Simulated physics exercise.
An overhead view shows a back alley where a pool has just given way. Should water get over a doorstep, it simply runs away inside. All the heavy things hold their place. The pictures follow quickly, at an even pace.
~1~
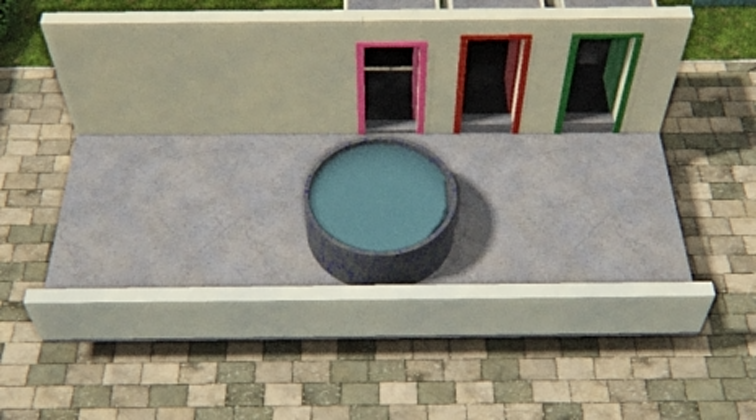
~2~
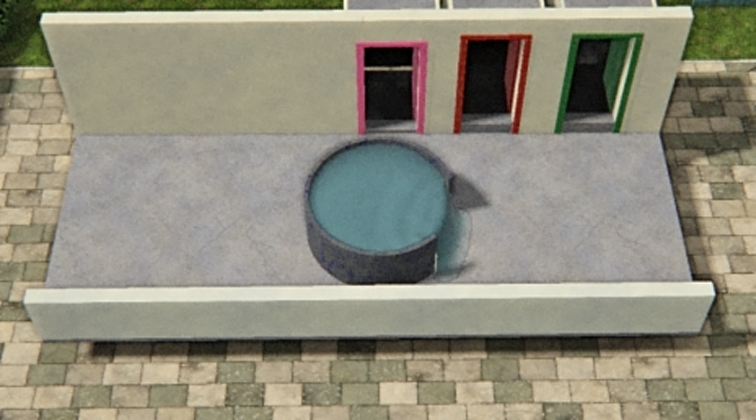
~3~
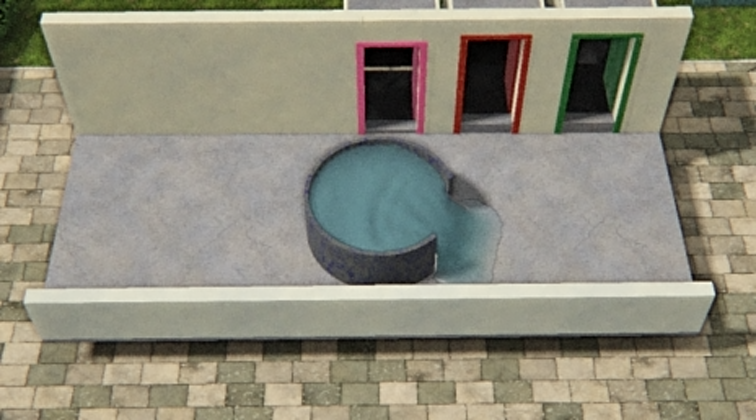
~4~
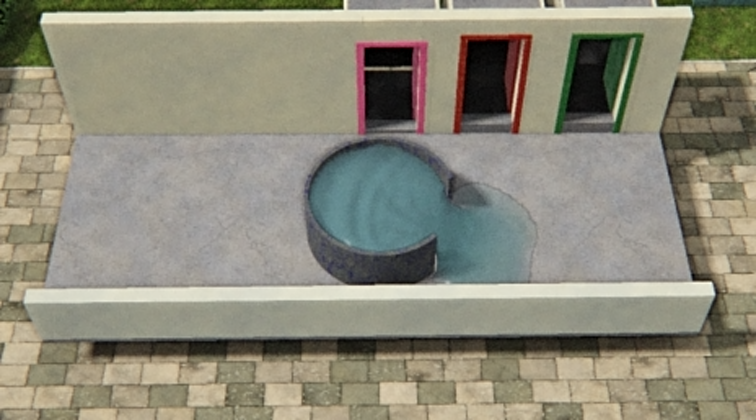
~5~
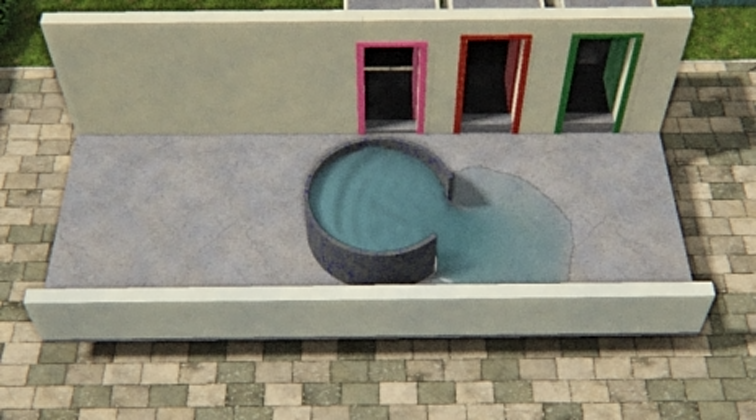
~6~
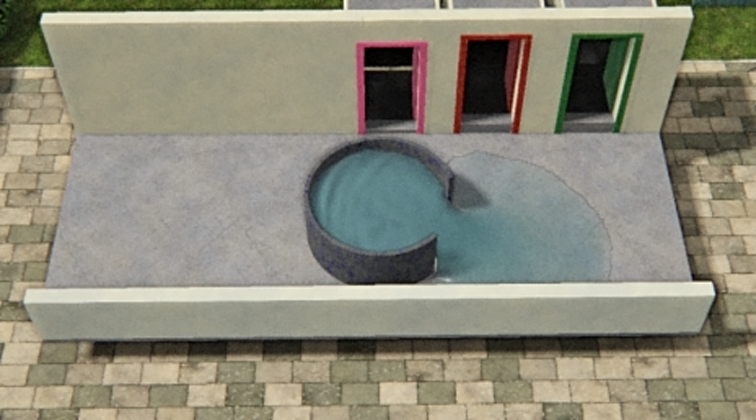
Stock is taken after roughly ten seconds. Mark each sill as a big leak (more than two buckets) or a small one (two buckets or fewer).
Green door: Small; red door: Small; pink door: Small.
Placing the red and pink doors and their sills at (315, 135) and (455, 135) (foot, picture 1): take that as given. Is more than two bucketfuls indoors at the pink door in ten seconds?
So the pink door comes in low, it seems.
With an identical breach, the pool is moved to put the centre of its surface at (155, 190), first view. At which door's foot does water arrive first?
Door marked pink.
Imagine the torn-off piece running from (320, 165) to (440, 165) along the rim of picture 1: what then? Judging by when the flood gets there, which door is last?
Coming last is the green-painted one.
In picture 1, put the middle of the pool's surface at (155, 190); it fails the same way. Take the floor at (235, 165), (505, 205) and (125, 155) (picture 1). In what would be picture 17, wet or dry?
Result: Spared; inundated; spared.
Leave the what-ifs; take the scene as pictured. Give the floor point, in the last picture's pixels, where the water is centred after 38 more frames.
The centre of mass sits at about (454, 241).
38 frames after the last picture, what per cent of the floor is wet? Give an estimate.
It should be close to 40 %.
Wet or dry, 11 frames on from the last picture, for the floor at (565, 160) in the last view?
That spot will be soaked.
A moment on, water covers 40 % of the floor; the green door wet at the sill, nothing in, the red door wet at the sill, nothing in, the pink door not reached.
Next, water covers 40 % of the floor; the green door wet at the sill, nothing in, the red door wet at the sill, nothing in, the pink door not reached.
Then, water covers 40 % of the floor; the green door wet at the sill, nothing in, the red door wet at the sill, nothing in, the pink door not reached.
Later, water covers 40 % of the floor; the green door wet at the sill, nothing in, the red door wet at the sill, nothing in, the pink door not reached.
In the end, water covers 35 % of the floor; the green door wet at the sill, nothing in, the red door wet at the sill, nothing in, the pink door not reached.
